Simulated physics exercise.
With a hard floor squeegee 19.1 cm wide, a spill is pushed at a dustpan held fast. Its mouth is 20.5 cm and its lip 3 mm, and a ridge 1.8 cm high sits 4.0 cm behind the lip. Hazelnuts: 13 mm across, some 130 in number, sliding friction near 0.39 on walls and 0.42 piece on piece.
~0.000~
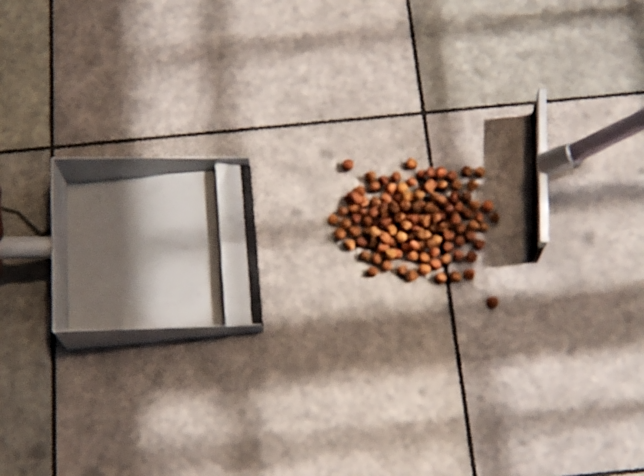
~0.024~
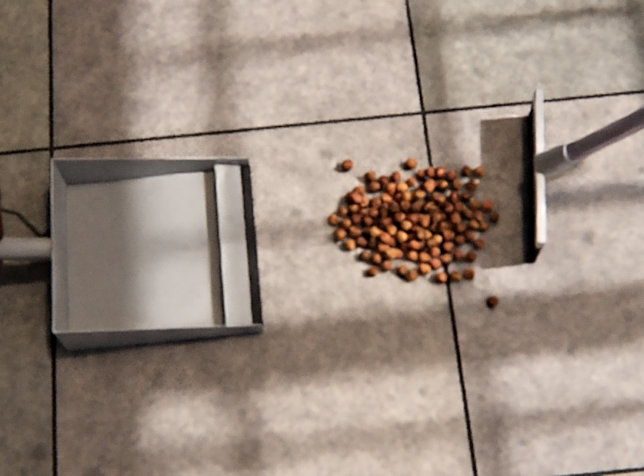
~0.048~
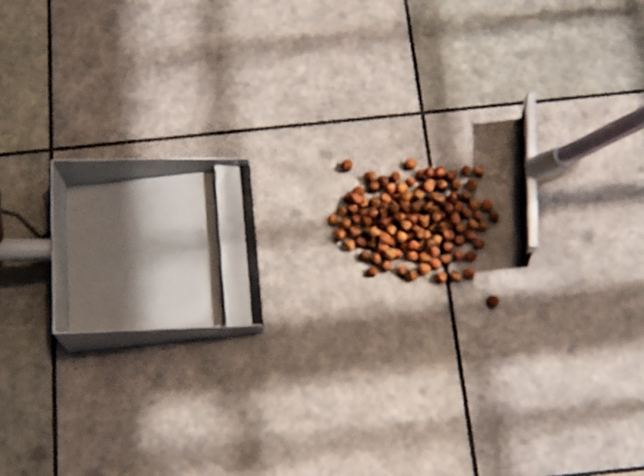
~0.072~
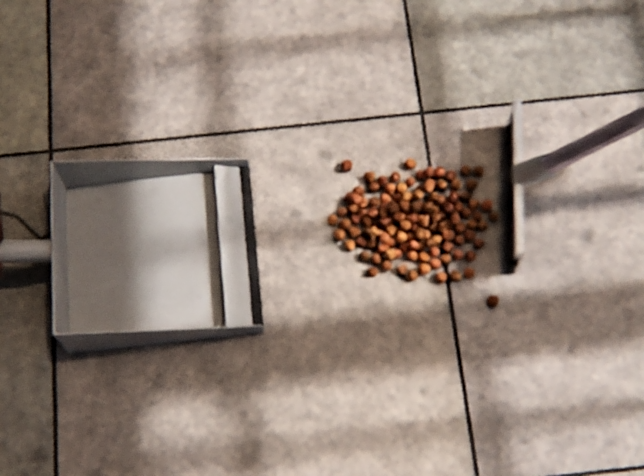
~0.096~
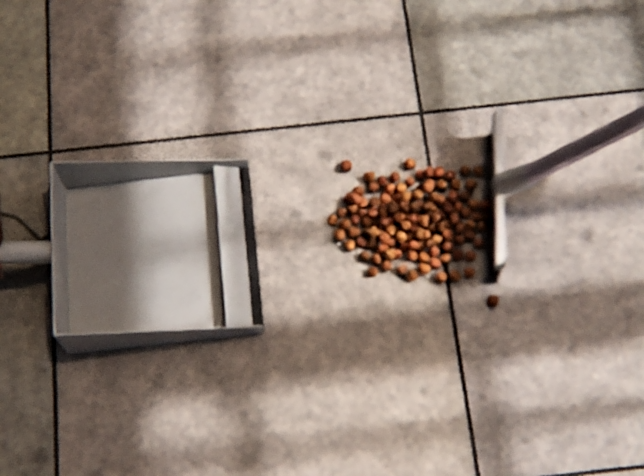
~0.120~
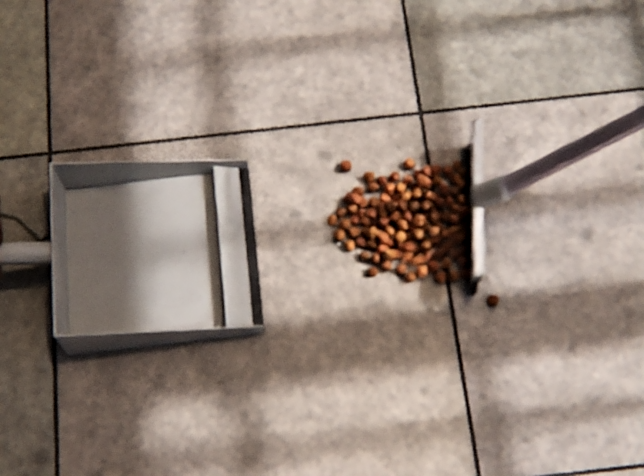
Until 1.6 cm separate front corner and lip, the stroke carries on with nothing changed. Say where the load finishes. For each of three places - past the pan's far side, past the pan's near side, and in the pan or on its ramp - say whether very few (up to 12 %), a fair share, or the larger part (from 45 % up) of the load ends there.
Far side: A fair share, near side: A fair share, pan: A fair share.
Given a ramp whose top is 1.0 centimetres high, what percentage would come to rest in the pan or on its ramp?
I'd guess close to 35 per cent.
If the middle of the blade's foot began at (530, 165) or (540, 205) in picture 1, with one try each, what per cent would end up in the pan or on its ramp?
About 25 and 15 per cent.
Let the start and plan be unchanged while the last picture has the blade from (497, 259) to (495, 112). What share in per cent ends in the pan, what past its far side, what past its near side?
Split: Pan = 25, far = 20, near = 10.
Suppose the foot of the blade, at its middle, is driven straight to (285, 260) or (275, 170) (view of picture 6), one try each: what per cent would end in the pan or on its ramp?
Close to 35 and 30 in a hundred, in that order.
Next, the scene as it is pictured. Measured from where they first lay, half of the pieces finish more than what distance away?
22 cm, roughly.
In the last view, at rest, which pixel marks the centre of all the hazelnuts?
Roughly pixel (251, 252).
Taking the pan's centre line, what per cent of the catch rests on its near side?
Around 80 in a hundred.
After 0.23 s, middle of the blade 13 cm from the lip; 0 % over the lip, far side 10 %, near side 5 %.
After 0.31 s, middle of the blade 5 cm from the lip; 0 % over the lip, far side 10 %, near side 15 %.
After 0.52 s, middle of the blade 3 cm from the lip; 30 % over the lip, far side 20 %, near side 15 %.
At rest (1.9 s), far side 20 %, near side 15 %, pan 25 %, in front of the lip or behind the blade 40 %.
